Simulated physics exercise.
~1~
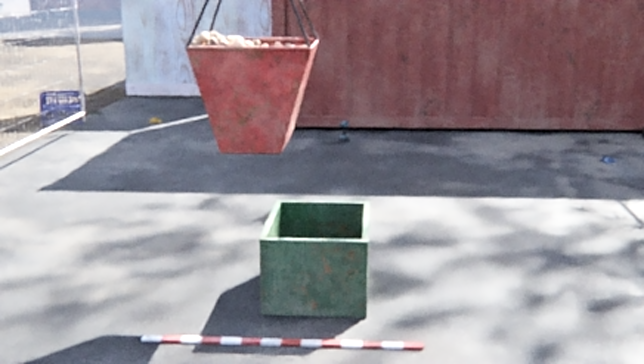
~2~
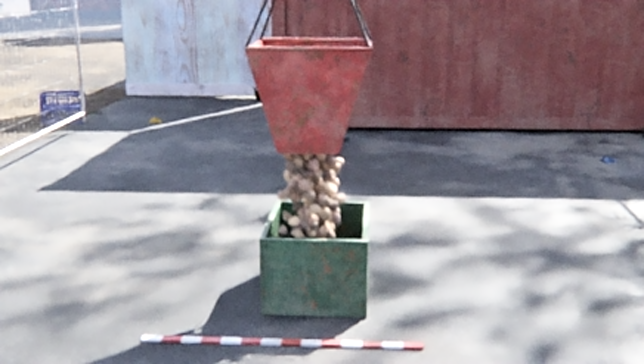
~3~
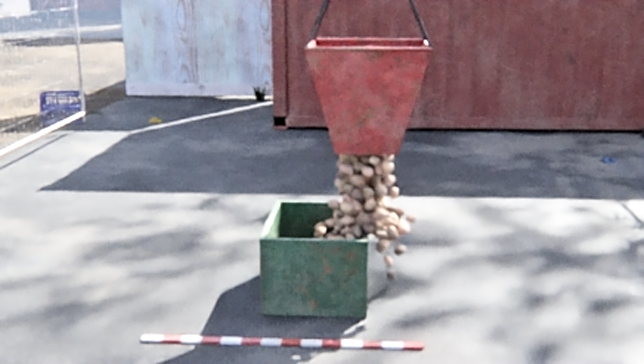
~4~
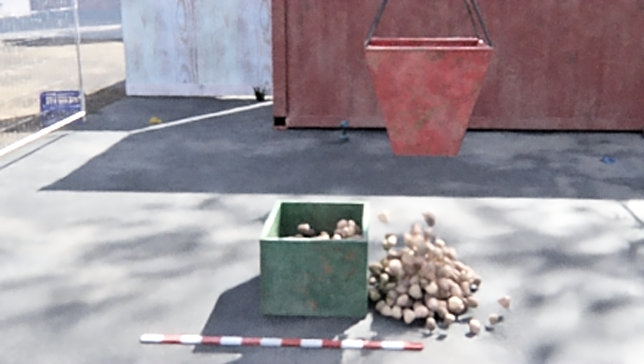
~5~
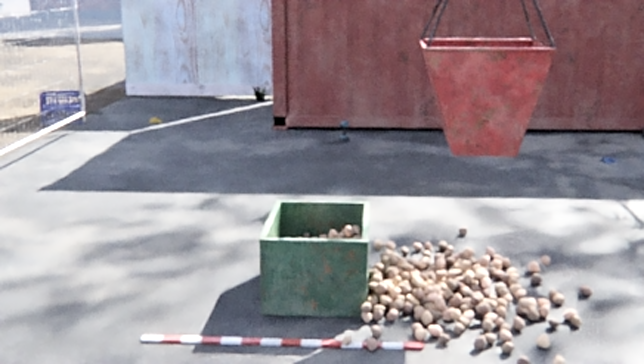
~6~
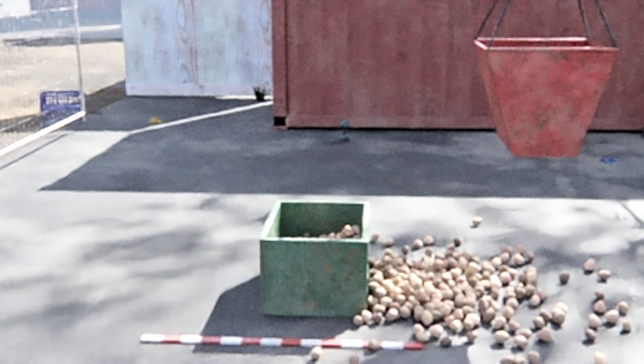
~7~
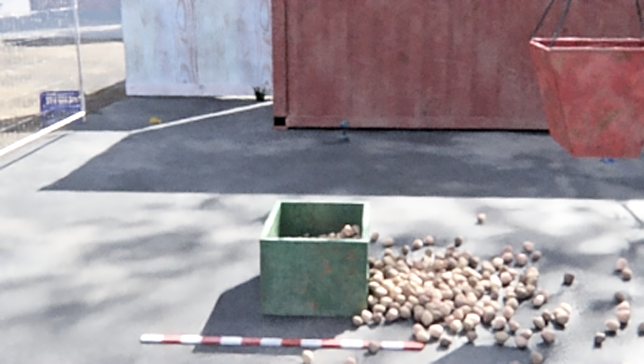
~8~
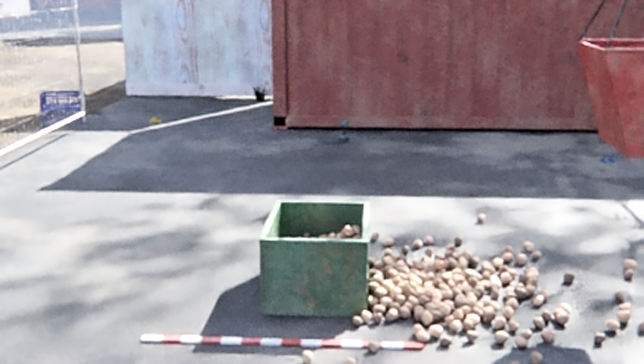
A red skip hanging from cables moved steadily right, dropping rounded stones from its bottom into a green bin and then onto the pavement beside it, and drifted away empty, leaving some stones in the bin and a spread-out heap to its right.
